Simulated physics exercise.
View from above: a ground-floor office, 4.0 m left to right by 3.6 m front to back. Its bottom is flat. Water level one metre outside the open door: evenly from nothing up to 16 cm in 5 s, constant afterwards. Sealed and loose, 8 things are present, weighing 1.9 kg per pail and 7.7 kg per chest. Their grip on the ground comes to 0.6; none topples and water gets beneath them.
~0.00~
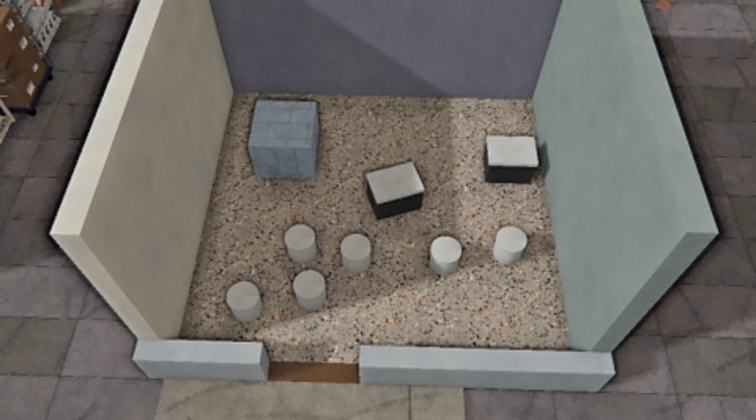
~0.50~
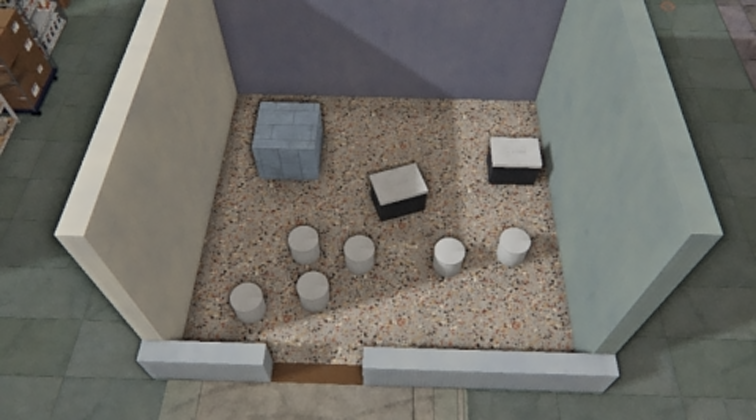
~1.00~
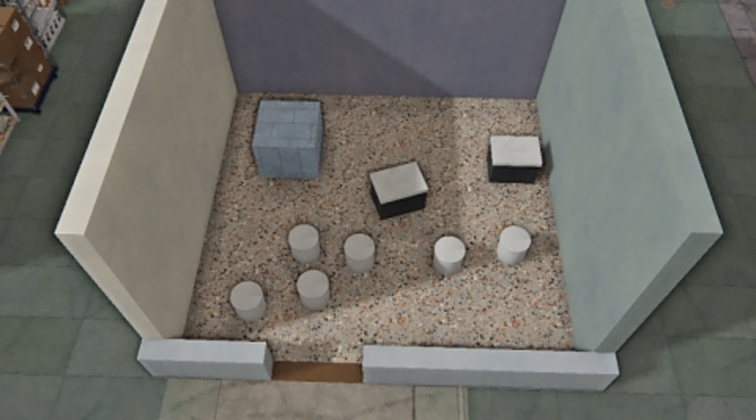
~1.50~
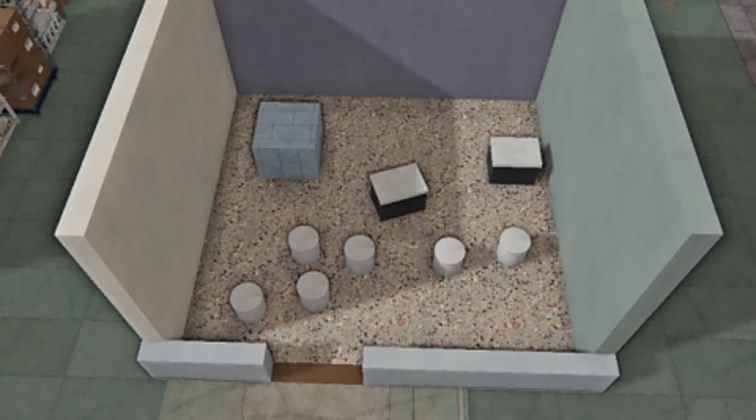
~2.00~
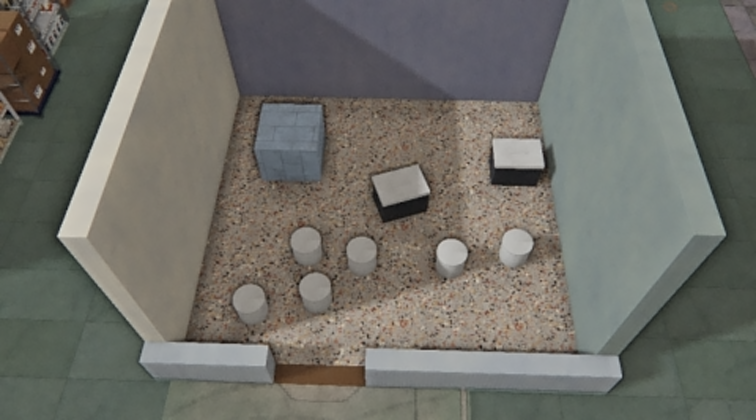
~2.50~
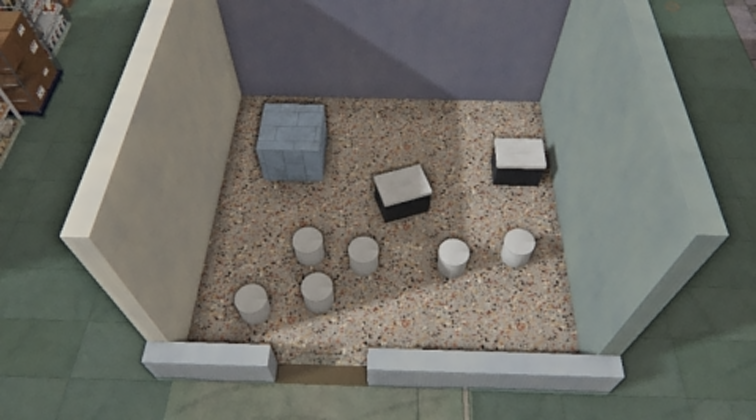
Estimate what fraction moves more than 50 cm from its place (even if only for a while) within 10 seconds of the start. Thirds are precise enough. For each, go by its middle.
The shifted amount is moderate, between a third and two thirds.
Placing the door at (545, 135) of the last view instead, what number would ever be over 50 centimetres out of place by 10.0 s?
In that case the number is 1.
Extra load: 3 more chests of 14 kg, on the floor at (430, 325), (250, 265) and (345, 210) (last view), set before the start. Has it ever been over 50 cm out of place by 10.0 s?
Result by item, in order: Inside the cutoff, inside the cutoff, beyond the cutoff.
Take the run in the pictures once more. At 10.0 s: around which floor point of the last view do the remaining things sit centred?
They're centred close to (422, 178).
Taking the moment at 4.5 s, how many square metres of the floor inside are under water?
About 3.0 m2.
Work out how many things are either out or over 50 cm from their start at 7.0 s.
Count: 3.
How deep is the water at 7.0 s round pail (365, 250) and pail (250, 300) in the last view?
Roughly 5 and 2 cm.
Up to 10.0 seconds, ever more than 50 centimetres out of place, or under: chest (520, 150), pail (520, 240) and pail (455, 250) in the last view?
Result, in turn: Stayed within / stayed within / stayed within.
After 3.5 s 0 of 8 are over 50 cm from their spots; 0 afloat.
After 4.5 s 0 of 8 are over 50 cm from their spots; 1 afloat.
After 7.0 s 3 of 8 are over 50 cm from their spots; 2 afloat.
After 10.0 s 4 of 8 are over 50 cm from their spots, and 4 have been at some point; 5 afloat.
